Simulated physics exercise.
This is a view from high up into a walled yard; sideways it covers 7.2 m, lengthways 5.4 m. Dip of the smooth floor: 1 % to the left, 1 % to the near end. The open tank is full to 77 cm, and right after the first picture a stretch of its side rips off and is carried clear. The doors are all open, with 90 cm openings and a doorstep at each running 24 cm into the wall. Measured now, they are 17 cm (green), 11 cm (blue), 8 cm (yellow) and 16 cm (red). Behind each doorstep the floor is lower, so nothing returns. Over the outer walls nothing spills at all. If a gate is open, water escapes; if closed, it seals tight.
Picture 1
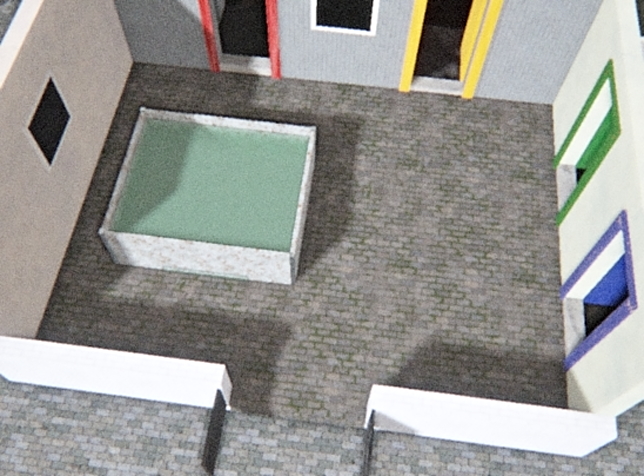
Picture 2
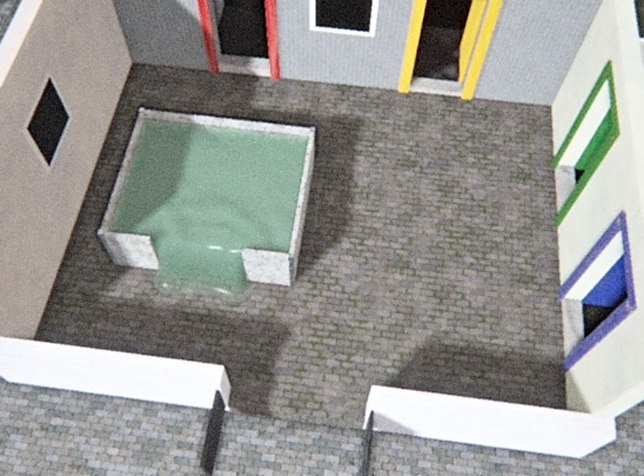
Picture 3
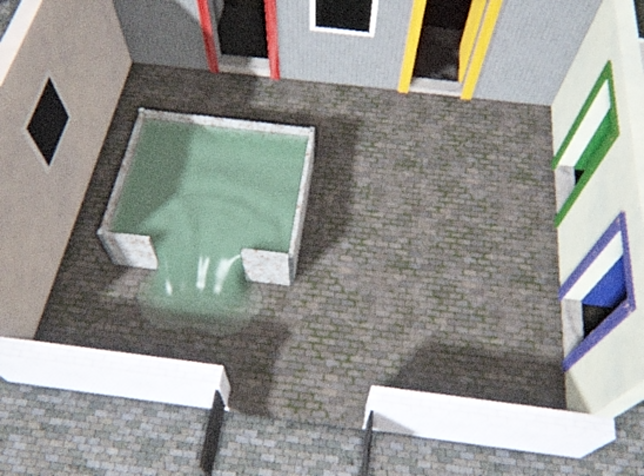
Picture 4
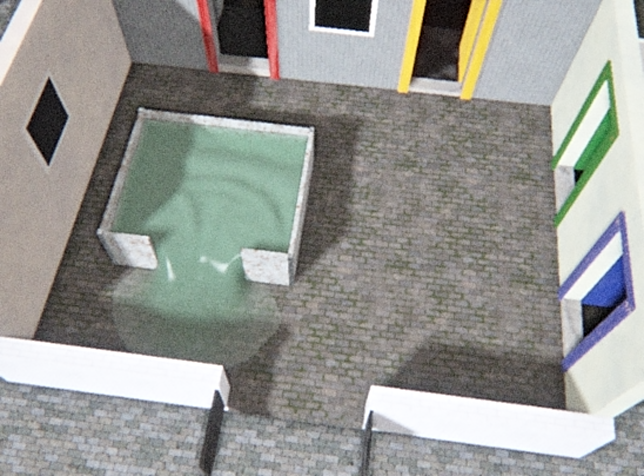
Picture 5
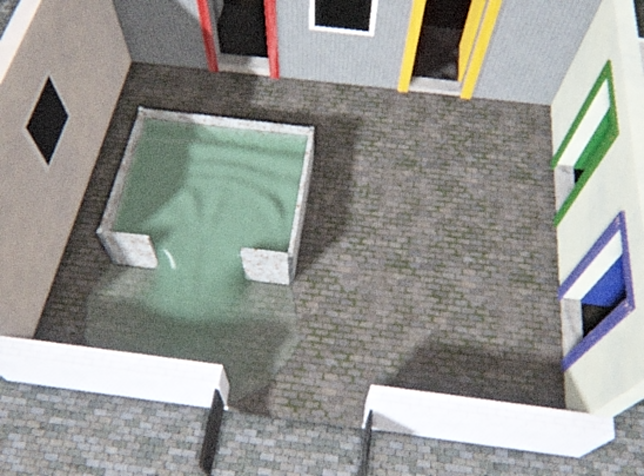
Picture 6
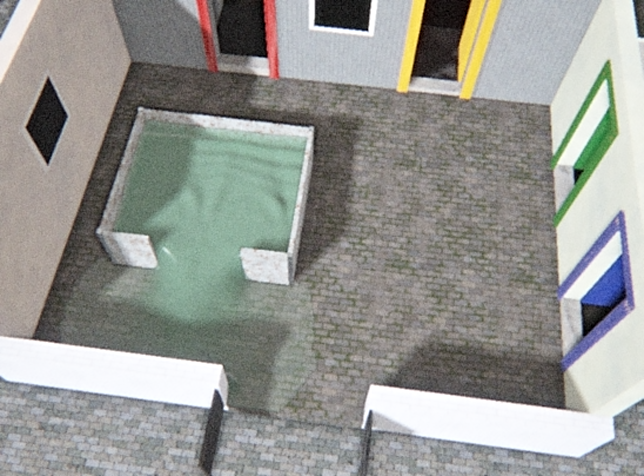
Walled paved yard with an open tank of greenish water, its front side breaking open and water pouring out, spreading across the floor.
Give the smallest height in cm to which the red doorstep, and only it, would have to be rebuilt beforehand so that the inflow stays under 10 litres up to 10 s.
Roughly 7 cm.
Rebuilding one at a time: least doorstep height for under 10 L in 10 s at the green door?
For the green door, about 9.0 cm.
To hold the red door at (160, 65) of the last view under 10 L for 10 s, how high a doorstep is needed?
32 cm.
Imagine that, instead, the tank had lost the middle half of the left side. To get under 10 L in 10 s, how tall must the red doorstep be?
In that case you'd want it roughly 13.0 cm high.
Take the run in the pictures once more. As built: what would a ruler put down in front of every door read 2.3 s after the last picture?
Centimetres: Green = 0, blue = 4, yellow = 0, red = 0.
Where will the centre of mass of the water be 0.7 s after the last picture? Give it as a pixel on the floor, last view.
It lies near (202, 250) in the last picture.
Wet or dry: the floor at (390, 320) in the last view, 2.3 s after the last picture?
At that moment it's submerged.
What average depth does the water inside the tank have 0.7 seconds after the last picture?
Around 52 centimetres.
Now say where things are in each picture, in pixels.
The open tank at (214, 182) is whole and still, 77 cm deep; the red door at (241, 29) is dry, in the first frame.
The gap is at (202, 261), the front 0.3 m out at (164, 289); the back of the open tank holds 77 cm, in the second frame.
Water pours out at (202, 263) and has run 0.8 m, to (159, 321); about 13 cm deep outside, 77 cm at the back, in the third frame.
The front is at a hidden place, 1.4 m from the gap at (202, 263); 2.5 m2 of floor is wet, 75 cm left at the back, in the fourth frame.
The front is at a hidden place, 1.7 m from the gap at (202, 263); 3.9 m2 of floor is wet, 68 cm left at the back, in the fifth frame.
The gap is at (201, 262), the front 2.0 m out at a hidden place; the back of the open tank holds 65 cm; 3.9 m in a straight line remain to the red door at (239, 29), in the sixth frame.
Then, 0.7 s after the last picture water covers 15 % of the floor, deepest (63 cm) near (26, 359); it has not reached the red door.
Then, 2.3 s after the last picture water covers 45 % of the floor, deepest (42 cm) near (26, 359); it has not reached the red door.
Then, 9.3 s after the last picture water covers 95 % of the floor, deepest (14 cm) near (26, 359); 7 cm at the red door, 0 litres in over its 16 cm doorstep.
At the red door as built, the water peaked near 10 cm, 5.7 s after the last picture.
With a doorstep of 5.5 cm, 21 litres would have come in within the 10 s; with 7.5 cm, 6 litres. So under 10 litres takes about 7 cm.
